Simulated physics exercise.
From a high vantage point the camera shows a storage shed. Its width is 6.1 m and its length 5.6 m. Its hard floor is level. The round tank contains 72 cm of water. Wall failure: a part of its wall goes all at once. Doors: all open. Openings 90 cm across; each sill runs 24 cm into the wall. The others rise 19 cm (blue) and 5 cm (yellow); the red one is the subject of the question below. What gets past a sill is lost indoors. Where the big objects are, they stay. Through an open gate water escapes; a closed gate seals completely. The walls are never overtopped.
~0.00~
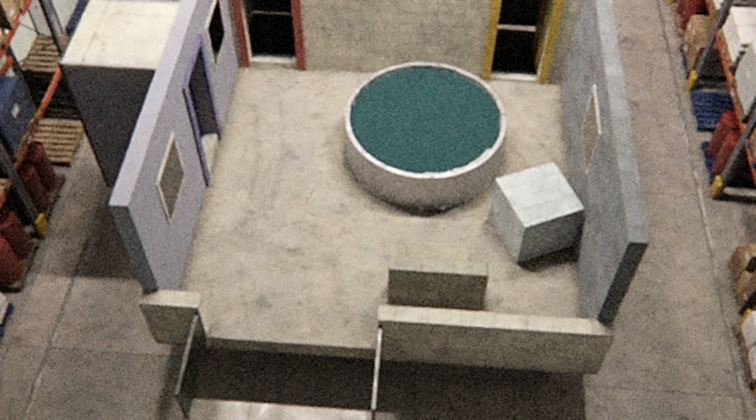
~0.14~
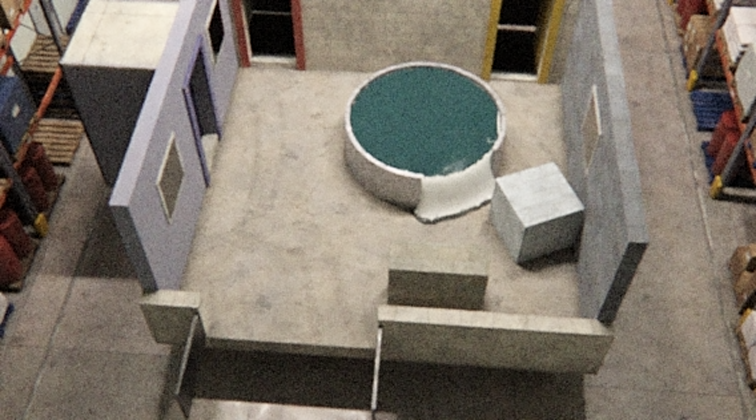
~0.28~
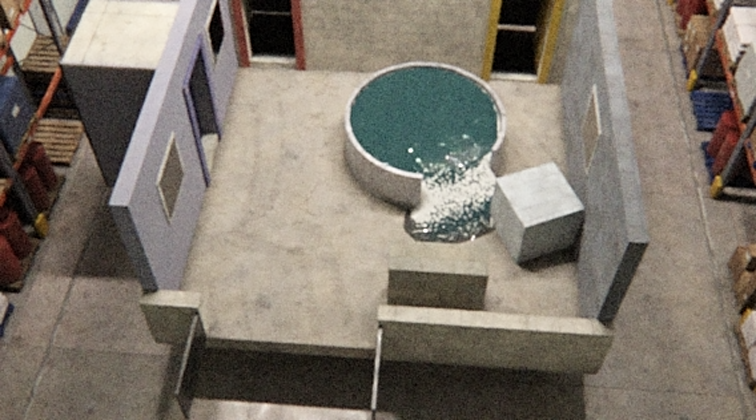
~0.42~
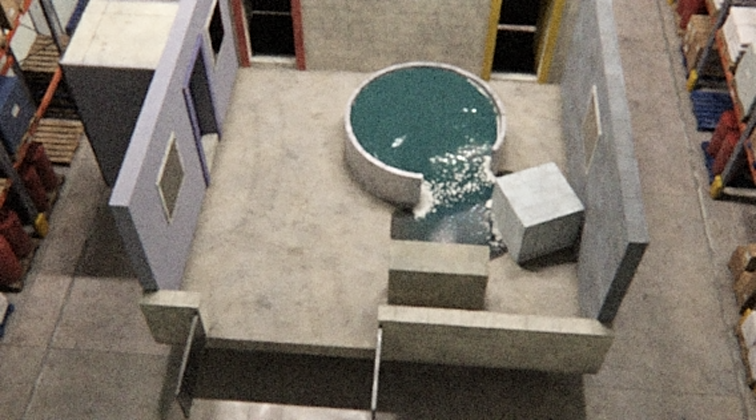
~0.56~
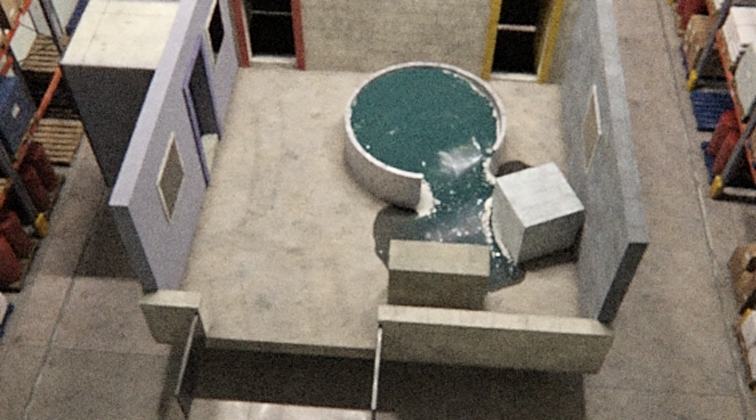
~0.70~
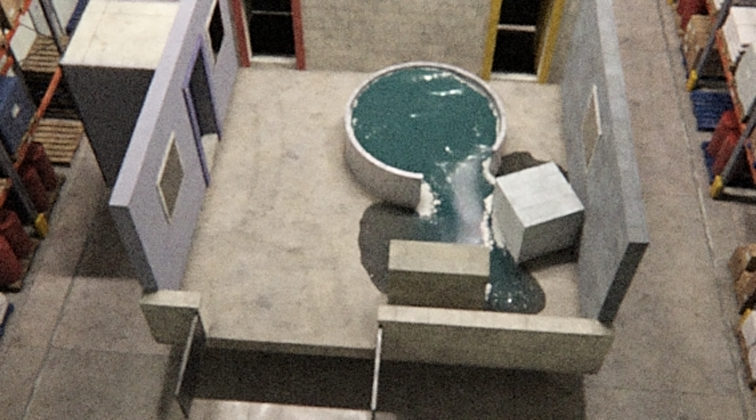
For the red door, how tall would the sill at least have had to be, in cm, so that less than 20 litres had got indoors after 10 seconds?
It would need to be about 12.5 cm.
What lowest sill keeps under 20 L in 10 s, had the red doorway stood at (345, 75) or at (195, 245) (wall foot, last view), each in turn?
Around 10.0 and 13.0 cm respectively.
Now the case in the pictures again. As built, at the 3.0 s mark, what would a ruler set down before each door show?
Red door 0 cm, blue door 0 cm, yellow door 16 cm.
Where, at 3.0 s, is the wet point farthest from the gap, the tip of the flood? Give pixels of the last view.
At about (172, 320).
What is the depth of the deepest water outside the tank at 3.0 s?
Around 42 centimetres.
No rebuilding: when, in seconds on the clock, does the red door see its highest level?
That happens close to 8.0 s on the clock.
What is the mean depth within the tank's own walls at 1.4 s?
Average depth: Approx. 49 cm.
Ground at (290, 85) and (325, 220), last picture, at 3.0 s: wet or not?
Bone dry, then submerged.
After 1.4 s water covers 25 % of the floor, deepest (54 cm) near (574, 348); it has not reached the red door.
After 3.0 s water covers 70 % of the floor, deepest (42 cm) near (544, 255); it has not reached the red door.
After 10.0 s water covers 100 % of the floor, deepest (19 cm) near (438, 77); 13 cm at the red door, 12 litres in over its 14 cm sill.
At the red door as built, the water arrived by 5.0 s and peaked near 18 cm at 8.0 s.
With a sill of 10.5 cm, 42 litres would have come in within the 10 s; with 14.5 cm, 9 litres. So under 20 litres takes about 12.5 cm.
